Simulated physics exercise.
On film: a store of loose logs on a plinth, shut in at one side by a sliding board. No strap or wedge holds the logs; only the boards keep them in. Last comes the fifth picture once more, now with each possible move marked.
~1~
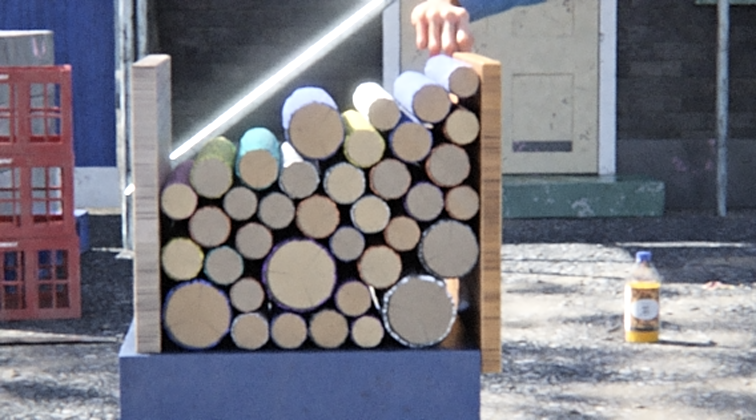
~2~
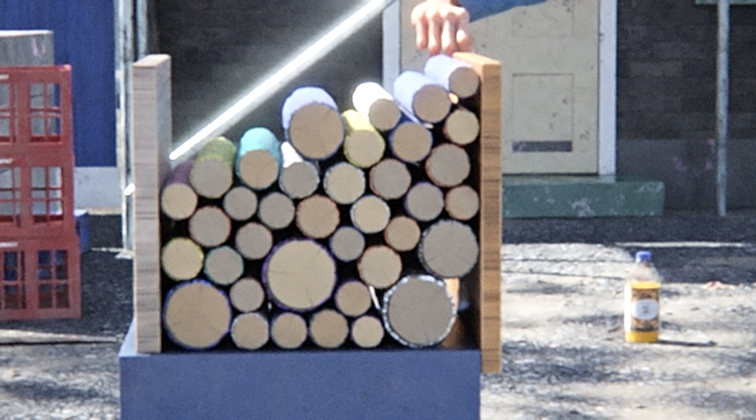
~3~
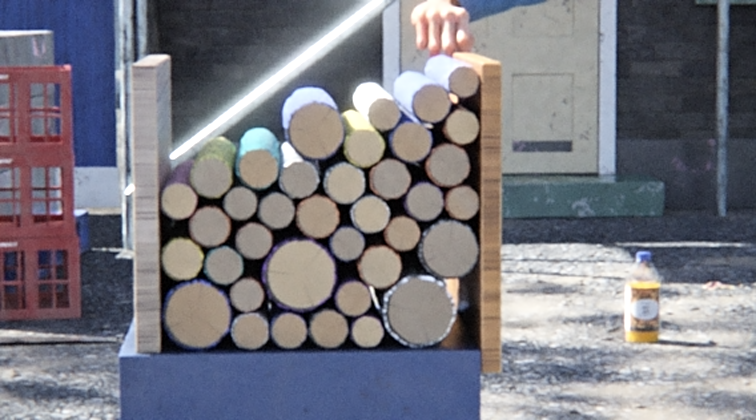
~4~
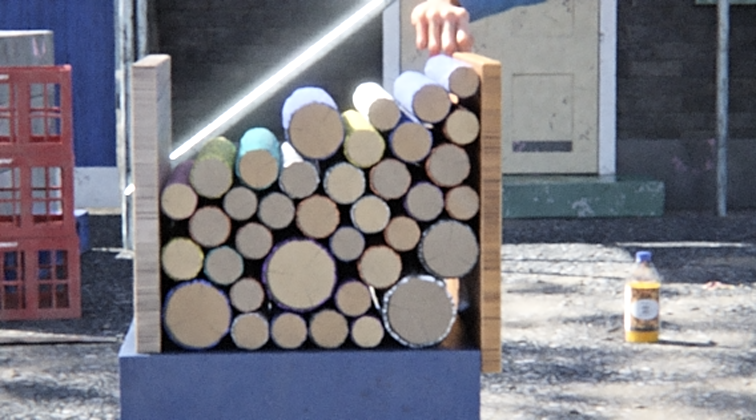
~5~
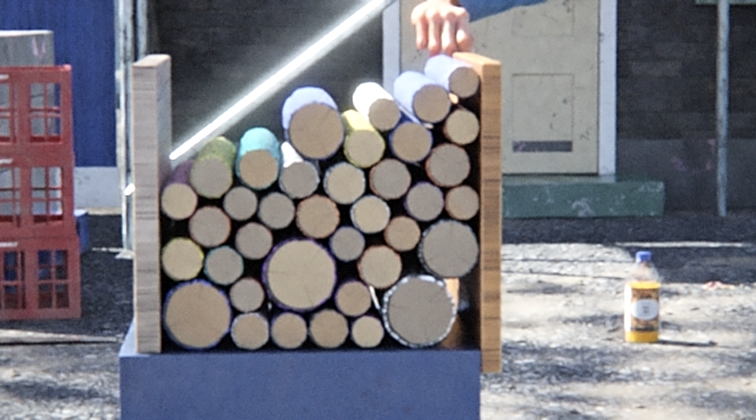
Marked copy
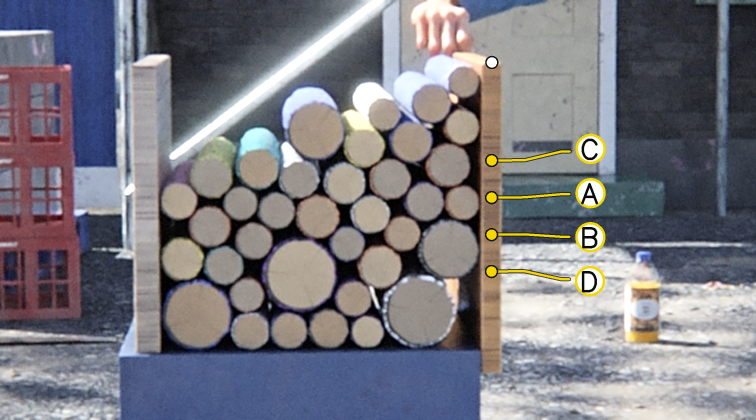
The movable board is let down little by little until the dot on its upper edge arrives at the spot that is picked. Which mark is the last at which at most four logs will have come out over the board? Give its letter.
At most to A.
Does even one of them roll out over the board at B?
Yes, at B.
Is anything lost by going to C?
Yes.
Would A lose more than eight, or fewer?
At A, fewer than eight.
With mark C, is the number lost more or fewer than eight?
Fewer than eight.
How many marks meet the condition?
Two of the four.
On the marked copy, A at (492, 198); B at (492, 235); C at (492, 161); D at (492, 271); the white dot at (492, 63).
Following A. Soon after the start, top of the board (481, 126).
Later, top of the board (480, 197).
In the end, top of the board (480, 197), three out over the board.
As for the rest, B more than four out over the board; C three out over the board; D more than four out over the board.
